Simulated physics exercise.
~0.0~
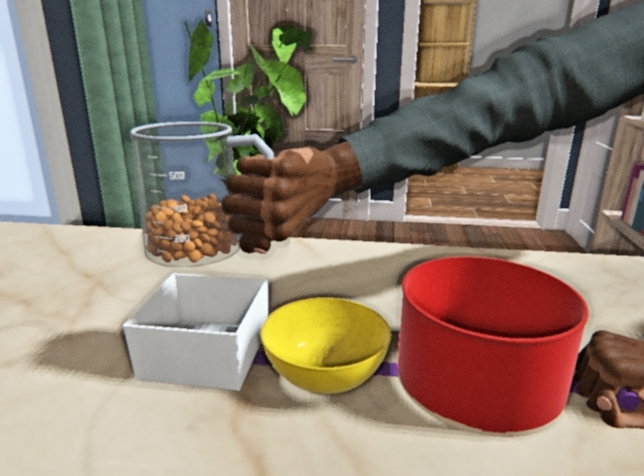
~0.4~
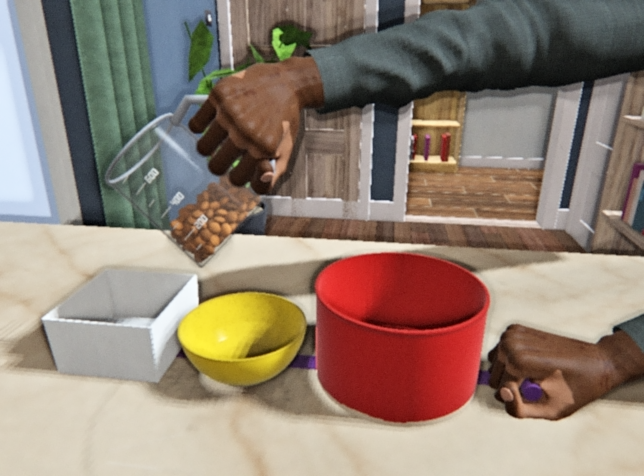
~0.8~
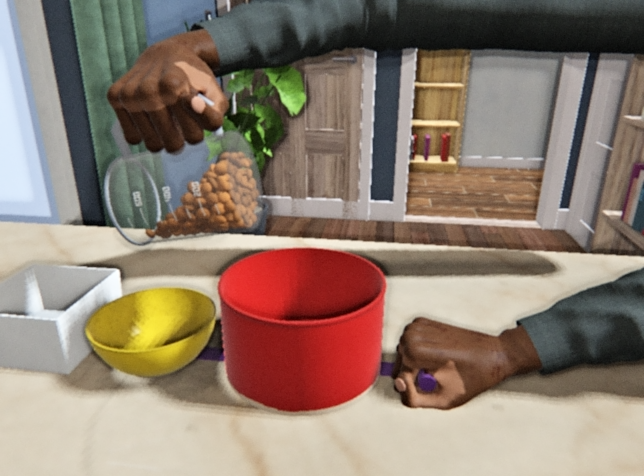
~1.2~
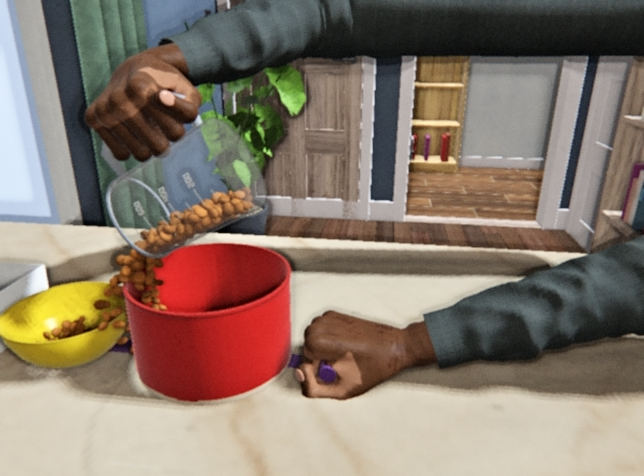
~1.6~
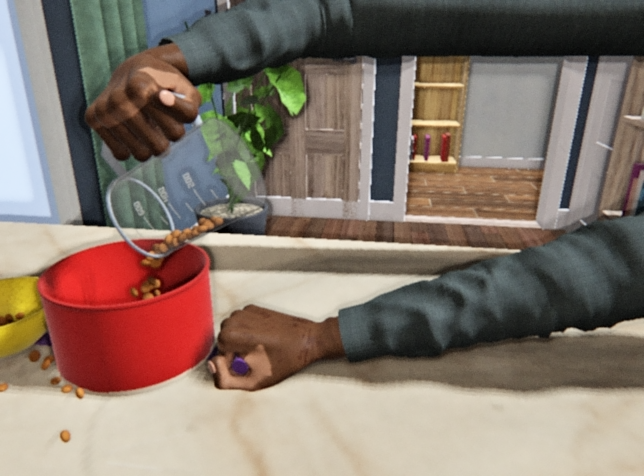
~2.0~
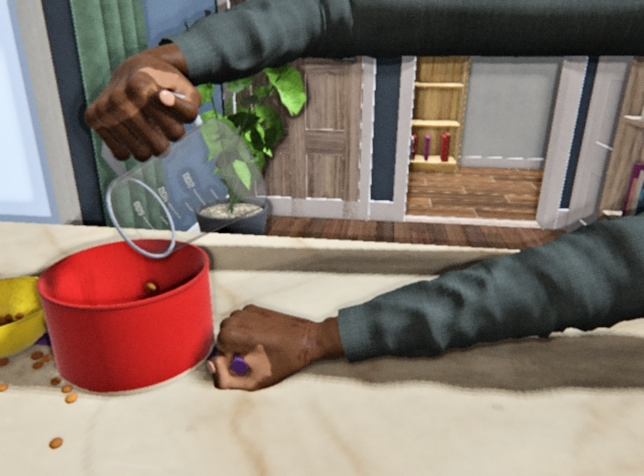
In this clip, one hand draws a white tin, a yellow bowl and a red pot leftward while another tips a clear jug of brown kibble, which pours into the bowl and then mostly into the pot, leaving a few pieces on the table.
